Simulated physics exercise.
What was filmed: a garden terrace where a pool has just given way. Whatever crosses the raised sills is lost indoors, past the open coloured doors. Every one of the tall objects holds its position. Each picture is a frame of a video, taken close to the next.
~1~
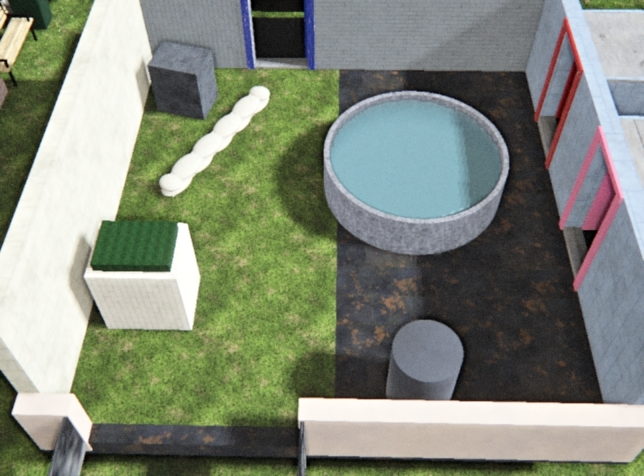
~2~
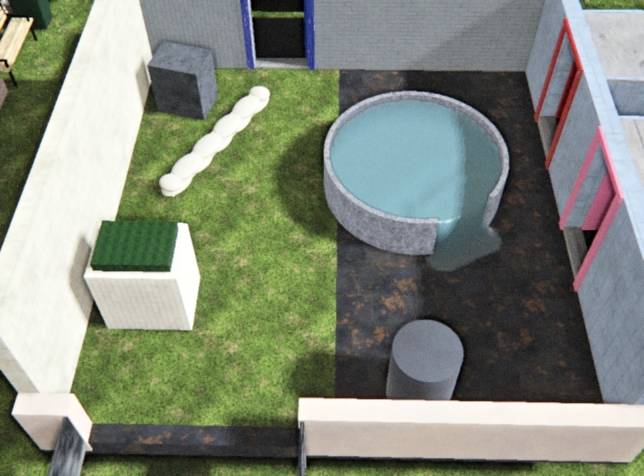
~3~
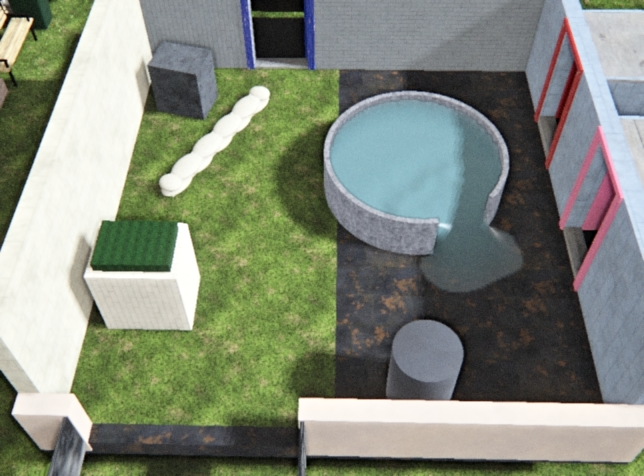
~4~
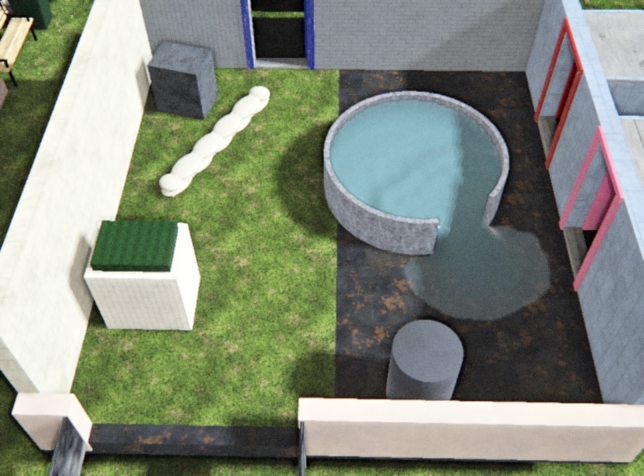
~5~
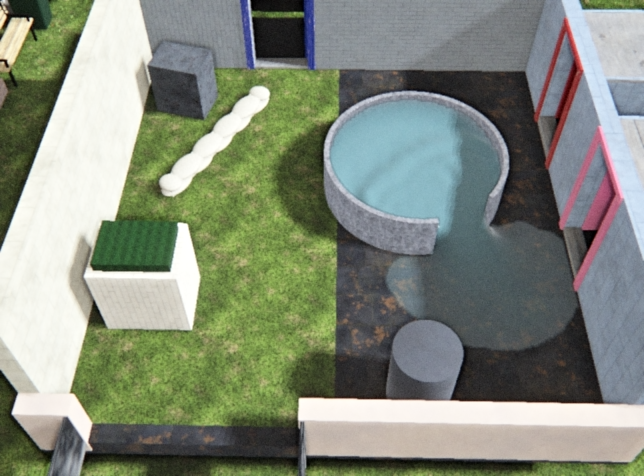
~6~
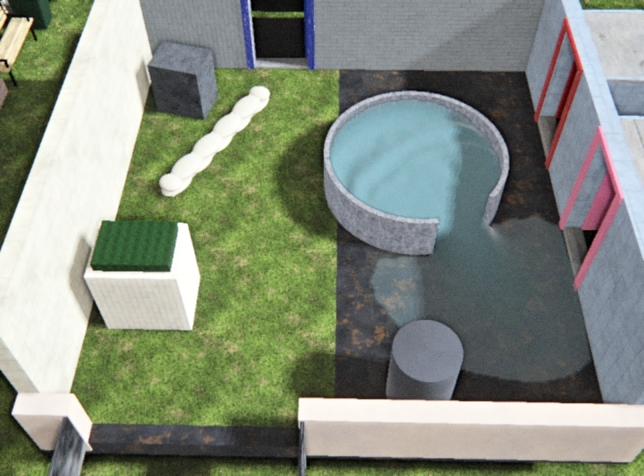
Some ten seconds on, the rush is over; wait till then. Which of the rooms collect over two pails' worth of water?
The red door counts as not over, the pink door counts as over, the blue door counts as not over.
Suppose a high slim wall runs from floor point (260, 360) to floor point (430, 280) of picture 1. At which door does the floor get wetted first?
It is the pink door.
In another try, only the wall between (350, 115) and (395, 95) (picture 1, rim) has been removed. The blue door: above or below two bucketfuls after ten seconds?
Result for the blue door: It ends up above.
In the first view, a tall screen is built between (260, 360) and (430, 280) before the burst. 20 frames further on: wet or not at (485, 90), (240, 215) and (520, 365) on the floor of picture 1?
Outcome per location, in sequence: Unsoaked, unsoaked, soaking.
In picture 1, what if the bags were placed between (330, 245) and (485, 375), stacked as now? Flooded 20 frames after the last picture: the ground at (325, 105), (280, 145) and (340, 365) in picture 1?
Spared; spared; submerged.
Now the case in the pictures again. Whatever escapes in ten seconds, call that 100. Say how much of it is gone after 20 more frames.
Roughly 30 percent of it.
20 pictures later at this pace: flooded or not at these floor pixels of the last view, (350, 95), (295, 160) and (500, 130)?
First spot not wet, second not wet, third not wet.
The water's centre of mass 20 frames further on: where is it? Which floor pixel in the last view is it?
Around pixel (444, 251).
A moment on, water covers 20 % of the floor; the red door not reached, the pink door under two buckets in, the blue door not reached.
Next, water covers 20 % of the floor; the red door not reached, the pink door over two buckets in, the blue door not reached.
Then, water covers 30 % of the floor; the red door not reached, the pink door far over two buckets in, the blue door not reached.
Later, water covers 55 % of the floor; the red door wet at the sill, nothing in, the pink door far over two buckets in, the blue door not reached.
In the end, water covers 85 % of the floor; the red door wet at the sill, nothing in, the pink door far over two buckets in, the blue door not reached.
